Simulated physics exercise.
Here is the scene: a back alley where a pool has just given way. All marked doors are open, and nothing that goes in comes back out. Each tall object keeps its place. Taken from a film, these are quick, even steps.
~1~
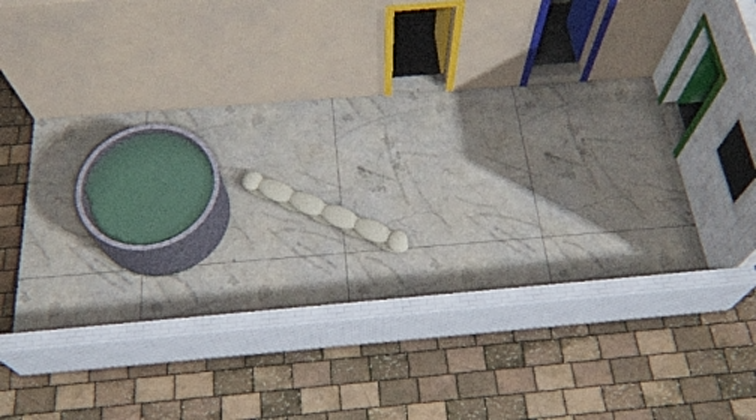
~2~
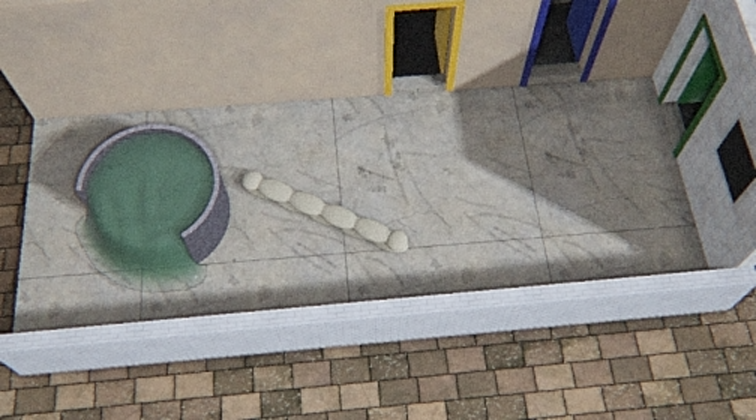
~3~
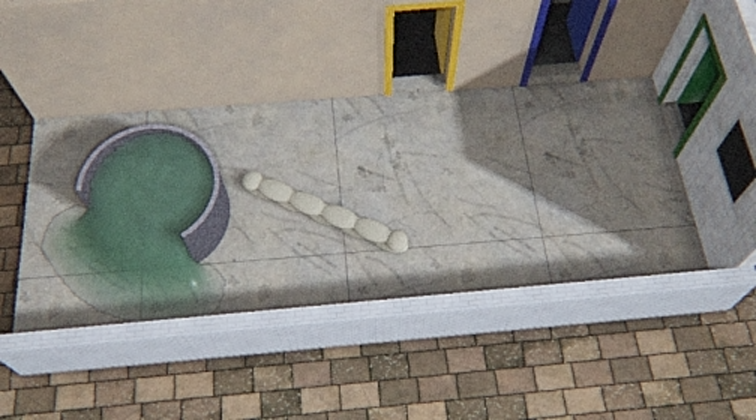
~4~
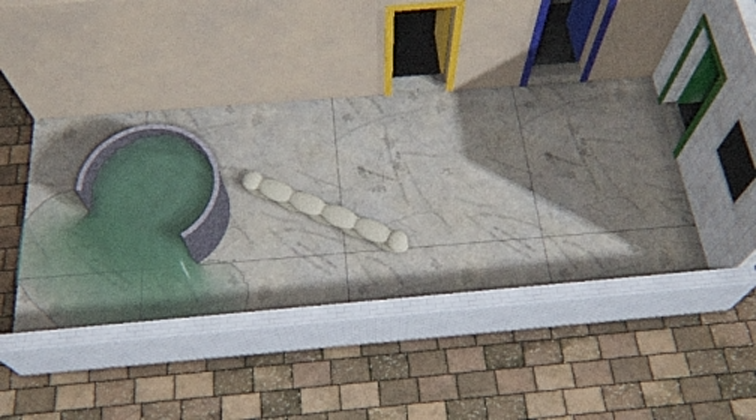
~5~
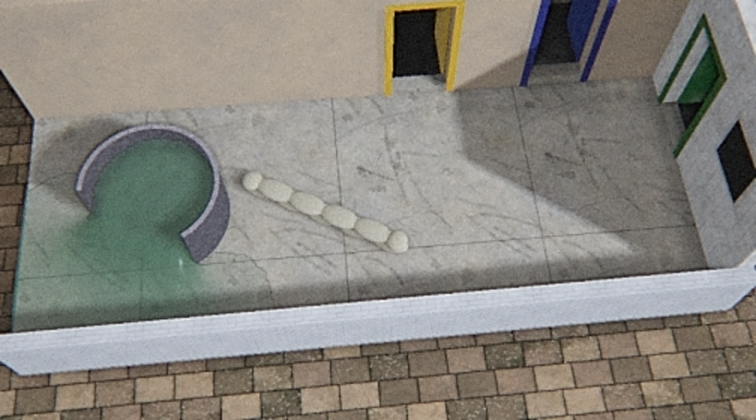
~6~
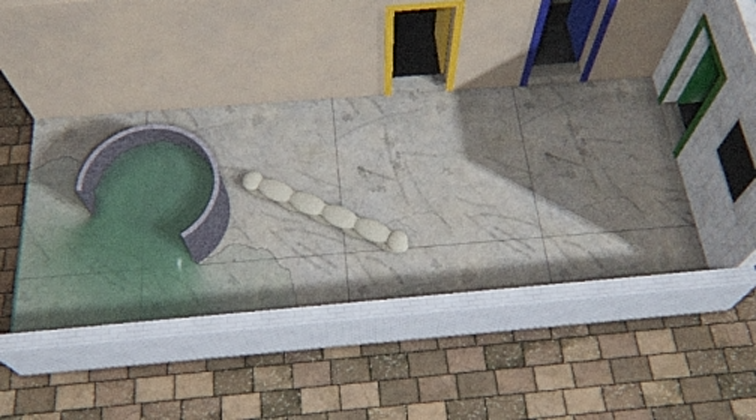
Green water poured out of a round pool when the front of its wall gave way, spreading over the pale paving toward the left and the low white wall, while the row of sandbags stayed put.
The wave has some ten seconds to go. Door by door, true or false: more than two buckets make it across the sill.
Yellow door: False; blue door: False; green door: False.
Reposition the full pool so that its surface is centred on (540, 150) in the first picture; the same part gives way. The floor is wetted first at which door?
It's the green door, as it turns out.
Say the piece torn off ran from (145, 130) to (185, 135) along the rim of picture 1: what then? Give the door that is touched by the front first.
The yellow one.
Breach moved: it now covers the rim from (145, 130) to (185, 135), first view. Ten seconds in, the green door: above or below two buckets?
Result - the green door clears the line.
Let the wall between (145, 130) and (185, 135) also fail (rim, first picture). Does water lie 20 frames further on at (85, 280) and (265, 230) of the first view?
In order - first: Not reached, second: Not reached.
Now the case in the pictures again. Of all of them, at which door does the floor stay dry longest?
Answer: The door marked yellow.
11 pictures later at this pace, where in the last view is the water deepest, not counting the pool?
Somewhere around (133, 338).
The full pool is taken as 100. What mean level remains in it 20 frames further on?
It works out to roughly 12 percent.
A moment on, water covers 20 % of the floor; the yellow door not reached, the blue door not reached, the green door not reached.
Next, water covers 30 % of the floor; the yellow door not reached, the blue door not reached, the green door not reached.
Then, water covers 40 % of the floor; the yellow door not reached, the blue door not reached, the green door not reached.
Later, water covers 50 % of the floor; the yellow door not reached, the blue door not reached, the green door wet at the sill, nothing in.
In the end, water covers 60 % of the floor; the yellow door wet at the sill, nothing in, the blue door wet at the sill, nothing in, the green door under two buckets in.
